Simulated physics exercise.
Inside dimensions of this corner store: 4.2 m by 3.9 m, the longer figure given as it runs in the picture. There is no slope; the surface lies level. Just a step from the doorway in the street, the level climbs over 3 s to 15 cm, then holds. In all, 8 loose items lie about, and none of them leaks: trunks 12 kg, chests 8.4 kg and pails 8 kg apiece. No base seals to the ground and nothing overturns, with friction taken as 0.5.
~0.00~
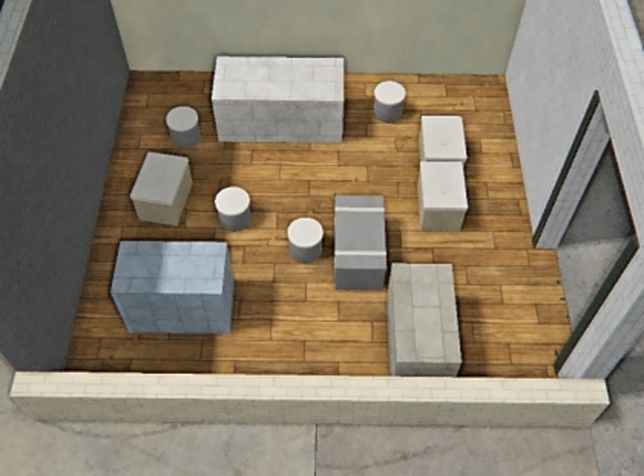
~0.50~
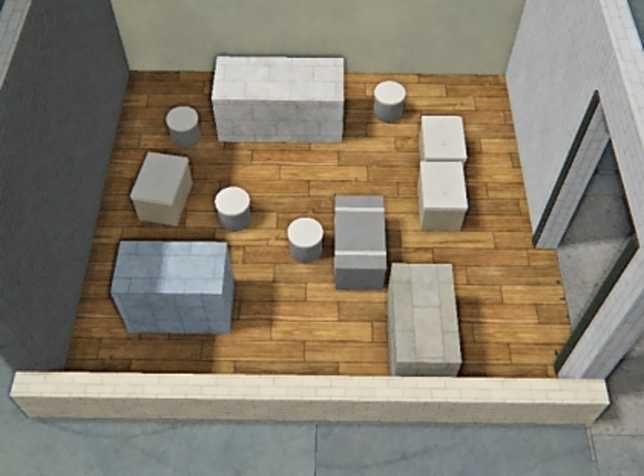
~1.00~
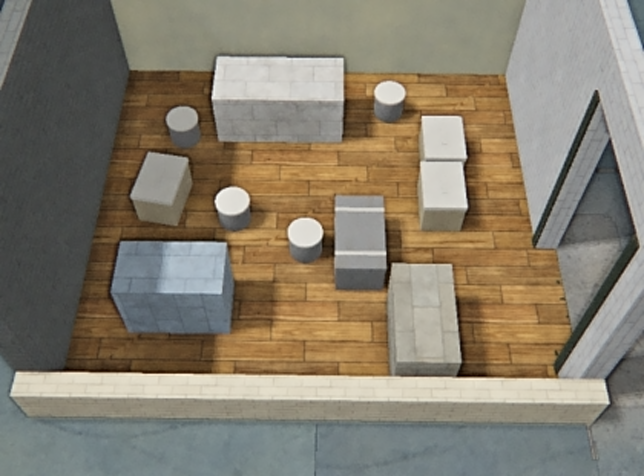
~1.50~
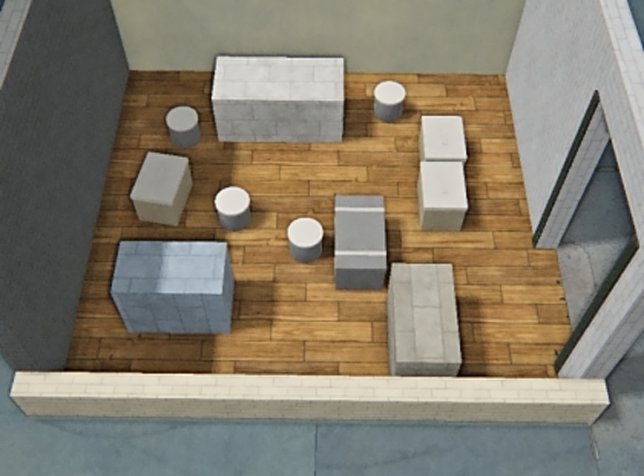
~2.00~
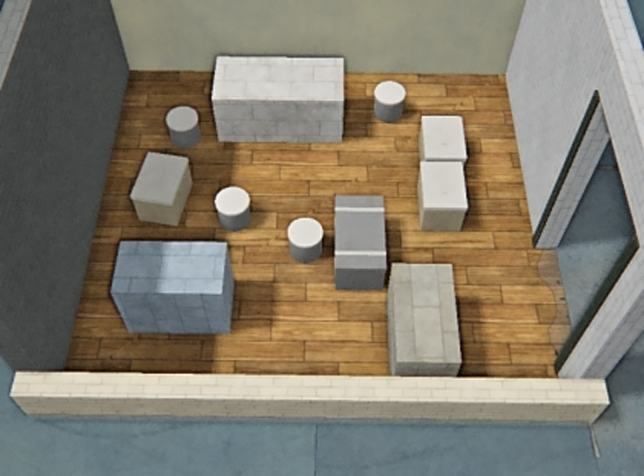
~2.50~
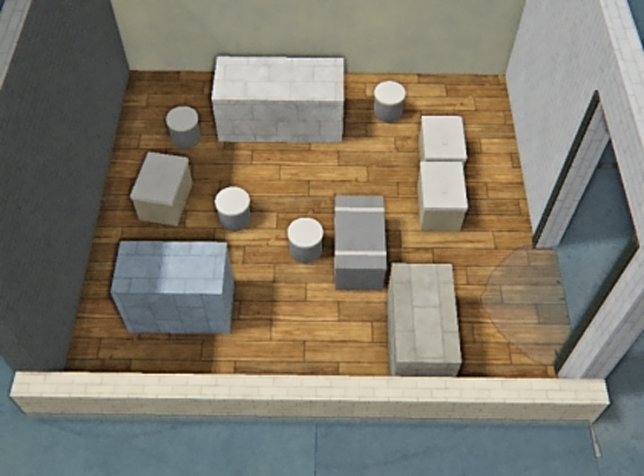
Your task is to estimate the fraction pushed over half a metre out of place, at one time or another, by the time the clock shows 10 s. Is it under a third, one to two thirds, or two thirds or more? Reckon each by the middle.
Under a third.
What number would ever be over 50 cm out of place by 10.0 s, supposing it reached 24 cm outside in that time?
Result: 7.
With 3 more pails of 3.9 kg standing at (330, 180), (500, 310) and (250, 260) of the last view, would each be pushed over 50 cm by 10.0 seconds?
In order: Above the mark, above the mark, below the mark.
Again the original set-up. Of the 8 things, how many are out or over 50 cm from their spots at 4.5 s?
That would be 0.
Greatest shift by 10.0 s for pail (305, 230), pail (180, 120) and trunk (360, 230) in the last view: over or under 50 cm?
In turn: Below the mark, below the mark, below the mark.
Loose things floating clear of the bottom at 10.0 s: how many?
The number is 3.
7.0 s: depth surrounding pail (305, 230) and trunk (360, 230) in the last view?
Roughly 3 and 5 cm.
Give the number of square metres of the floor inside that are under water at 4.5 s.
Somewhere around 4.5 m2, roughly.
After 3.5 s 0 of 8 are over 50 cm from their spots; 0 afloat.
After 4.5 s 0 of 8 are over 50 cm from their spots; 0 afloat.
After 7.0 s 0 of 8 are over 50 cm from their spots; 1 afloat.
After 10.0 s 1 of 8 are over 50 cm from their spots, and 1 have been at some point; 3 afloat.
